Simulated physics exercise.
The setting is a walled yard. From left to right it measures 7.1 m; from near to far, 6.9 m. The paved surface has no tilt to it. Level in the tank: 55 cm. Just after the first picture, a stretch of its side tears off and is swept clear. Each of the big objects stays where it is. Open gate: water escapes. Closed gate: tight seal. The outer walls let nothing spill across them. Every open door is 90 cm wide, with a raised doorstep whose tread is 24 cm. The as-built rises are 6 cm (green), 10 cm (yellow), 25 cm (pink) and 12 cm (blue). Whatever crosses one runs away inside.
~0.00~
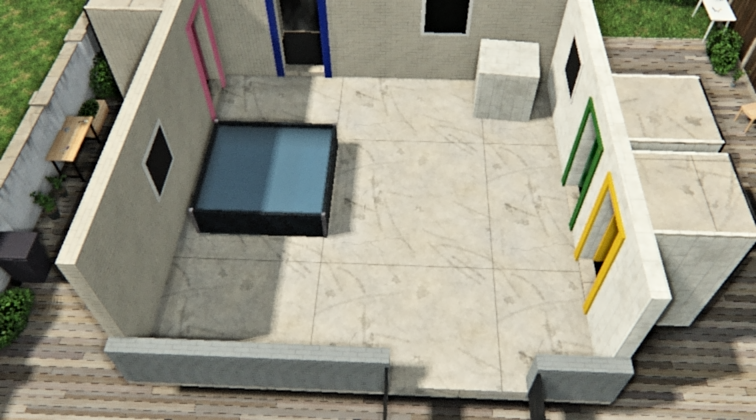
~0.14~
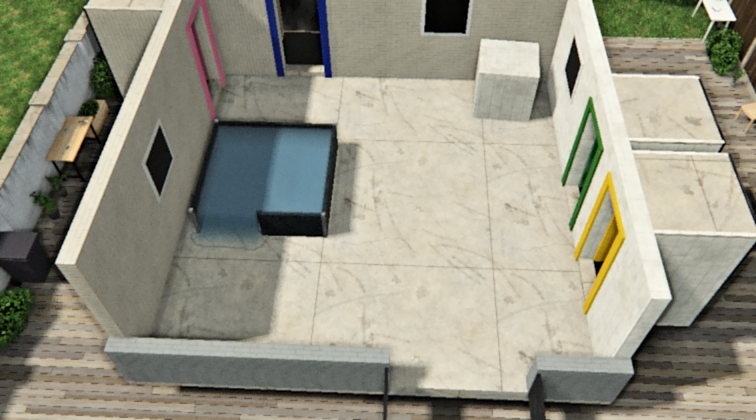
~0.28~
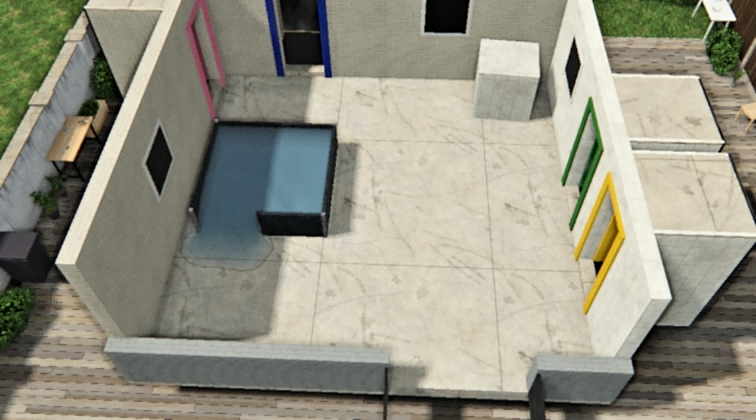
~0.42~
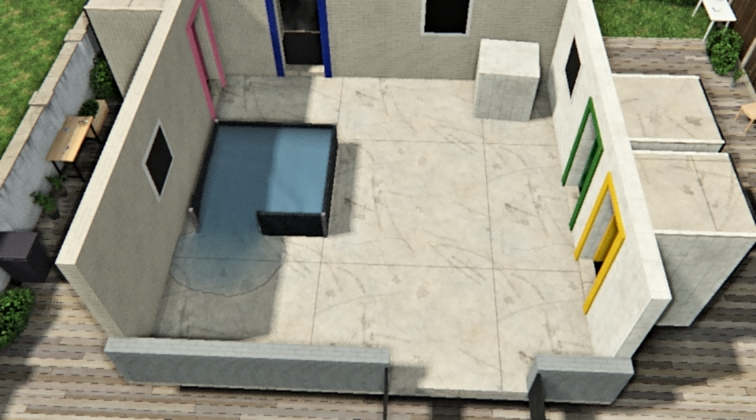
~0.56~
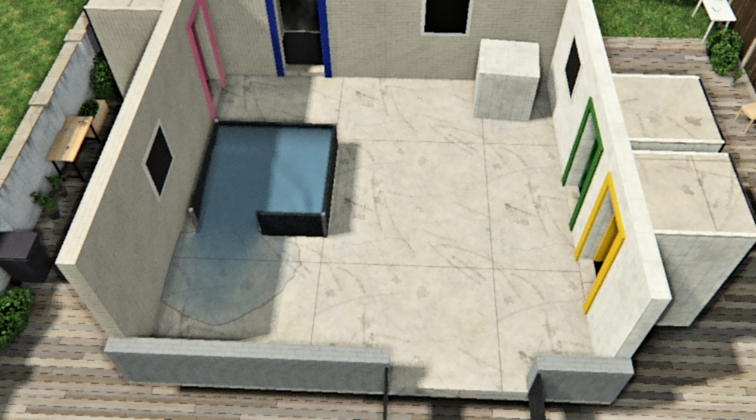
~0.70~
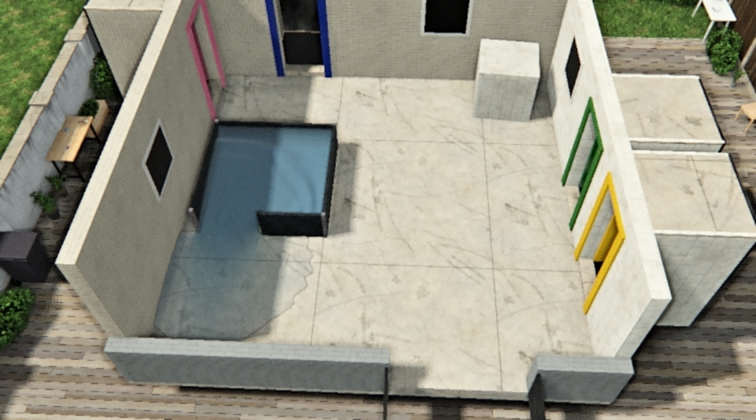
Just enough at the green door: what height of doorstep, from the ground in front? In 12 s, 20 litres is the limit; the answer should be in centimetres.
Some 5.5 cm.
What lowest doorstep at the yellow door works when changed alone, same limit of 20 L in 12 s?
At yellow, roughly 11.0 cm.
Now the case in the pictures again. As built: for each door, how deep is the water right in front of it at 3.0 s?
At the green door the depth is 0 cm, at yellow 0 cm, at pink 0 cm and at blue 0 cm.
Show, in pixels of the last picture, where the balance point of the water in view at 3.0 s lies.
The water is centred near (259, 244).
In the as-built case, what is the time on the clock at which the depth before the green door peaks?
It peaks around 5.5 s.
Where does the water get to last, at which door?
Last: Blue.
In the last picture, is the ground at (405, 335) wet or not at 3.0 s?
At that moment it's submerged.
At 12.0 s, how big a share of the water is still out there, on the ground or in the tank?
Something like 90 per cent of it remains.
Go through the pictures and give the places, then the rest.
In the first frame, the tank at (267, 168) is whole and still, 55 cm deep; the green door at (581, 169) is dry.
In the second frame, the gap is at (230, 225), the front 0.3 m out at (234, 244); the back of the tank holds 55 cm.
In the third frame, the gap is at (230, 226), the front 0.7 m out at (206, 263); the back of the tank holds 55 cm.
In the fourth frame, the gap is at (230, 227), the front 1.2 m out at (220, 291); the back of the tank holds 55 cm.
In the fifth frame, the front is at (210, 319), 1.8 m from the gap at (230, 227); 2.9 m2 of floor is wet, 55 cm left at the back.
In the sixth frame, the gap is at (230, 226), the front 2.3 m out at a hidden place; the back of the tank holds 54 cm; 5.2 m in a straight line remain to the green door at (581, 169).
After 1.4 s water covers 15 % of the floor, deepest (47 cm) near (143, 361); it has not reached the green door.
After 3.0 s water covers 25 % of the floor, deepest (34 cm) near (155, 361); it has not reached the green door.
After 12.0 s water covers 90 % of the floor, deepest (14 cm) near (537, 94); 6 cm at the green door, 15 litres in over its 6 cm doorstep.
At the green door as built, the water arrived by 4.9 s and peaked near 9 cm at 5.4 s.
Run again over the same 12 s with other heights there, 26 litres in over 5 cm, 15 litres over 6 cm. The limit of 20 litres is kept from about 5.5 cm up.
